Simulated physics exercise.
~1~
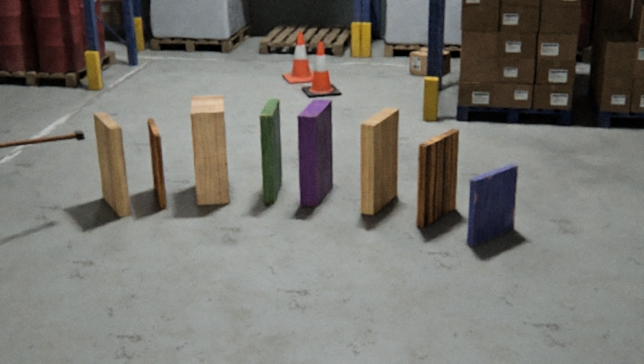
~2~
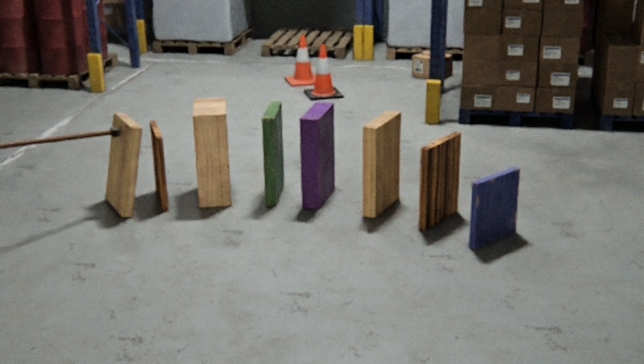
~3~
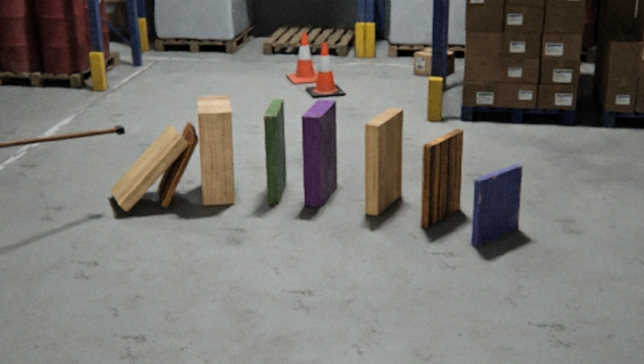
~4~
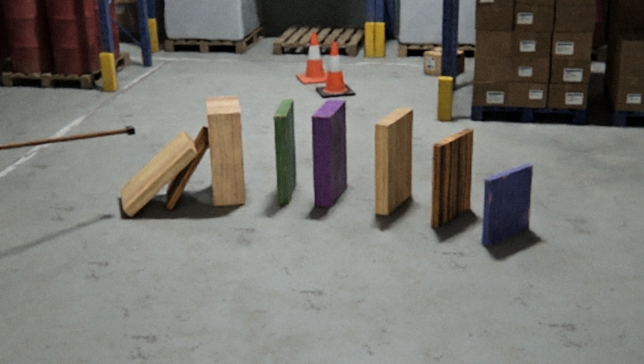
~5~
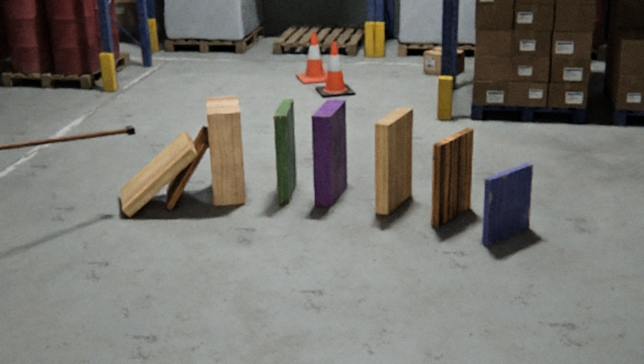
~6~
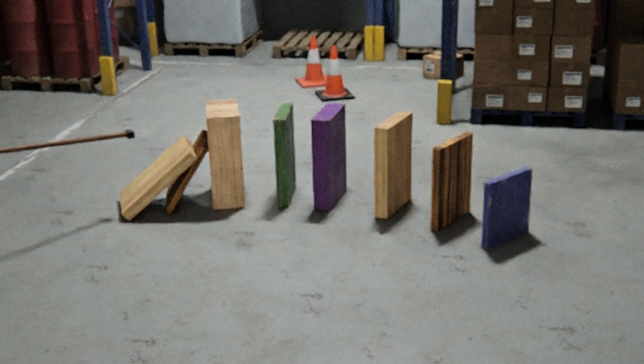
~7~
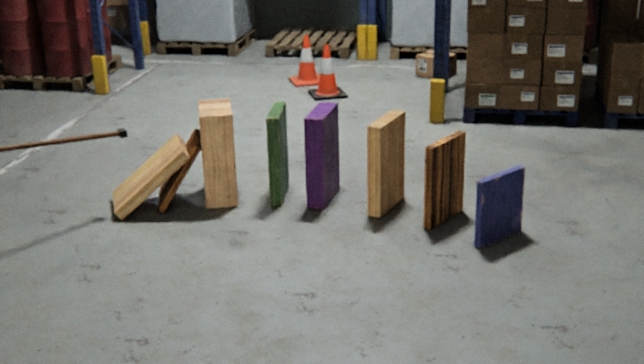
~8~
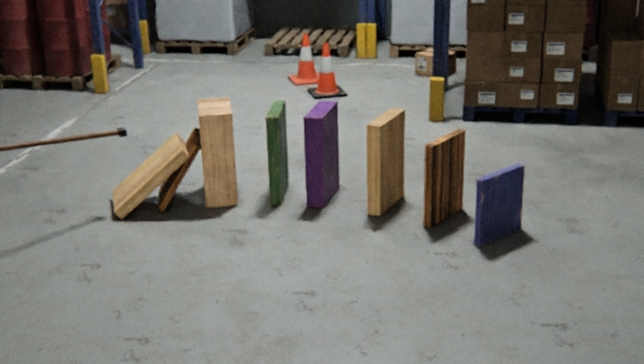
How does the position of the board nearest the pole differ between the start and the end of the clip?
At the start the board stands upright on its end. By the end it has tipped to the right and rests at a slant against the thin board beside it.
